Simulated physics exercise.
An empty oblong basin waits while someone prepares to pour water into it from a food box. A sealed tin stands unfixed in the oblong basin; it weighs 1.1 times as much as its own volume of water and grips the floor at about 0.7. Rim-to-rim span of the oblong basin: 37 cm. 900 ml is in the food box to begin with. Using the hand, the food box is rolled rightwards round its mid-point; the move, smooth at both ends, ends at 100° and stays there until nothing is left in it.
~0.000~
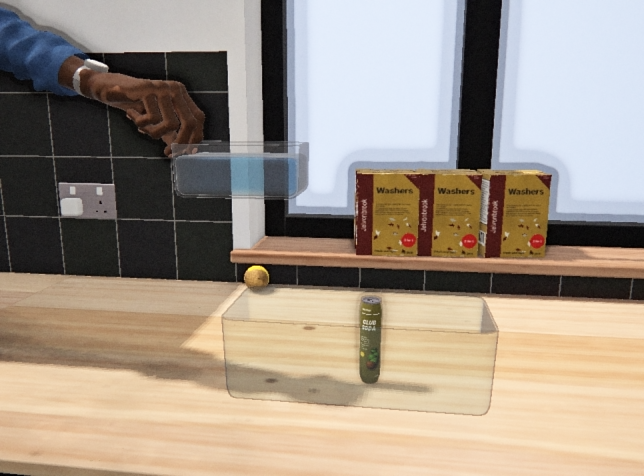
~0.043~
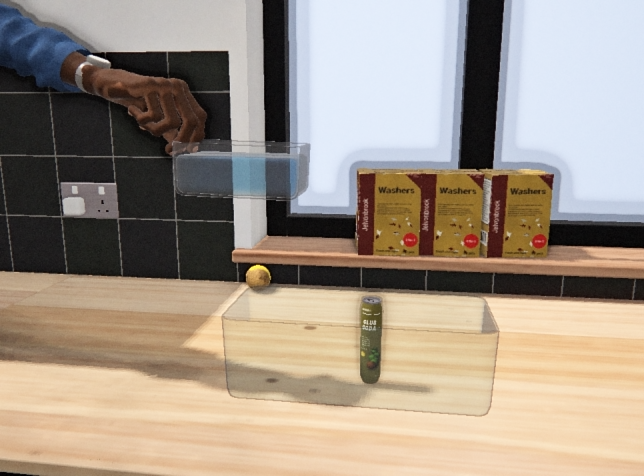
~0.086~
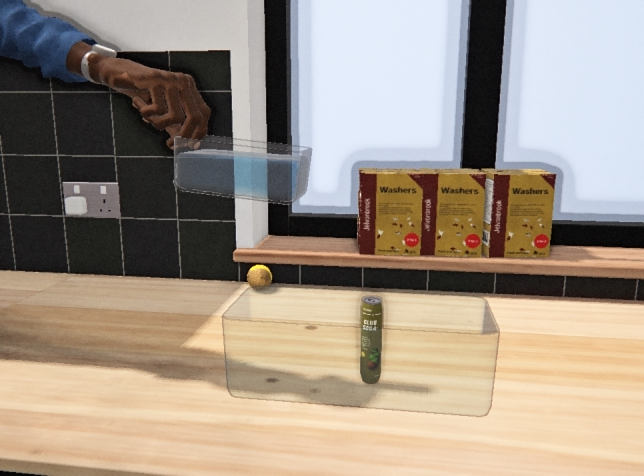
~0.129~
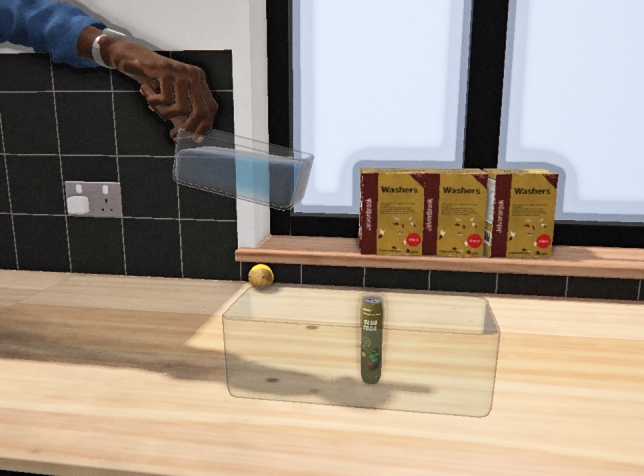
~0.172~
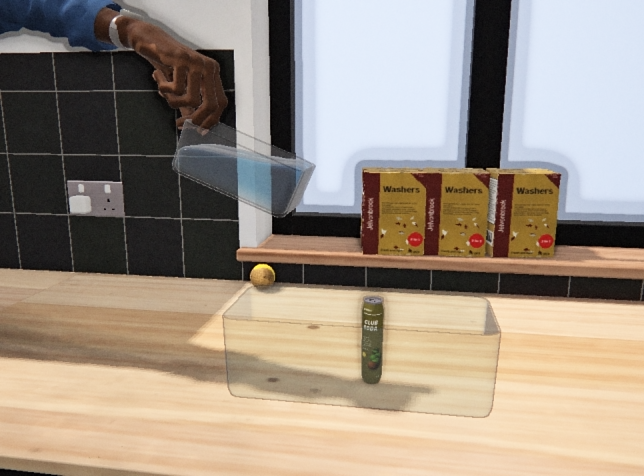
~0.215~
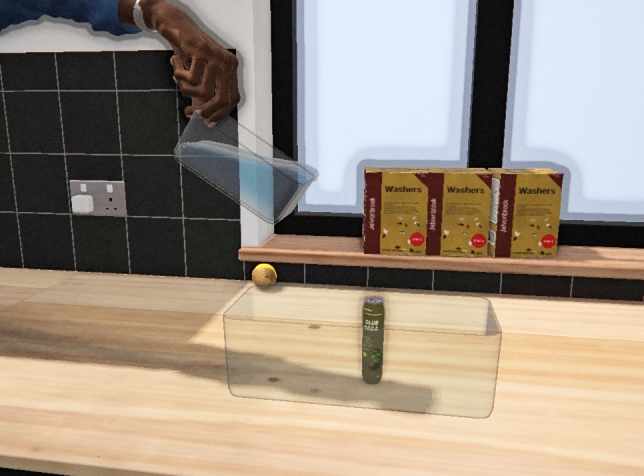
To begin with, a hand holds a clear box of bluish water level above a wooden counter, up and to the left of a larger see-through basin with a dark tin standing at it. The hand then rolls the box rightwards, slowly at first, until it leans steeply and the water reaches its lowered right rim.
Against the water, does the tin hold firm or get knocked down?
It will go down.
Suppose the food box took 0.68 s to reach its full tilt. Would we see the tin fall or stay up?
In that case the tin overturns.
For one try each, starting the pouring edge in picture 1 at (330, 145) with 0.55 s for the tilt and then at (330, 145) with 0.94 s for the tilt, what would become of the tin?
Try 1: Still standing; try 2: Still standing.
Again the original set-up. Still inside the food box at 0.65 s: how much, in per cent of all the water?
Some 3 per cent.
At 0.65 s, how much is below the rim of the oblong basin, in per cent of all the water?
Around 86 in a hundred.
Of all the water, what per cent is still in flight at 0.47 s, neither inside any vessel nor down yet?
About 66 per cent.
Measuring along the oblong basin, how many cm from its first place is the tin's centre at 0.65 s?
I'd put it at around 3 centimetres.
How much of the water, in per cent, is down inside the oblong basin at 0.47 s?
The basin holds roughly 20 in a hundred parts at that moment.
By 0.47 s the tilt is 94° and 15 per cent is still to pour; the tin stands where it began.
By 0.65 s the tilt is 100° and 3 per cent is still to pour; the tin stands 3 cm from where it began.
By 0.84 s the tilt is 100° and 1 per cent is still to pour; the tin leans 26°.
By 1.05 s the tilt is 100° and 0 per cent is still to pour; the tin lies on its side.
At rest the tin lies on its side.
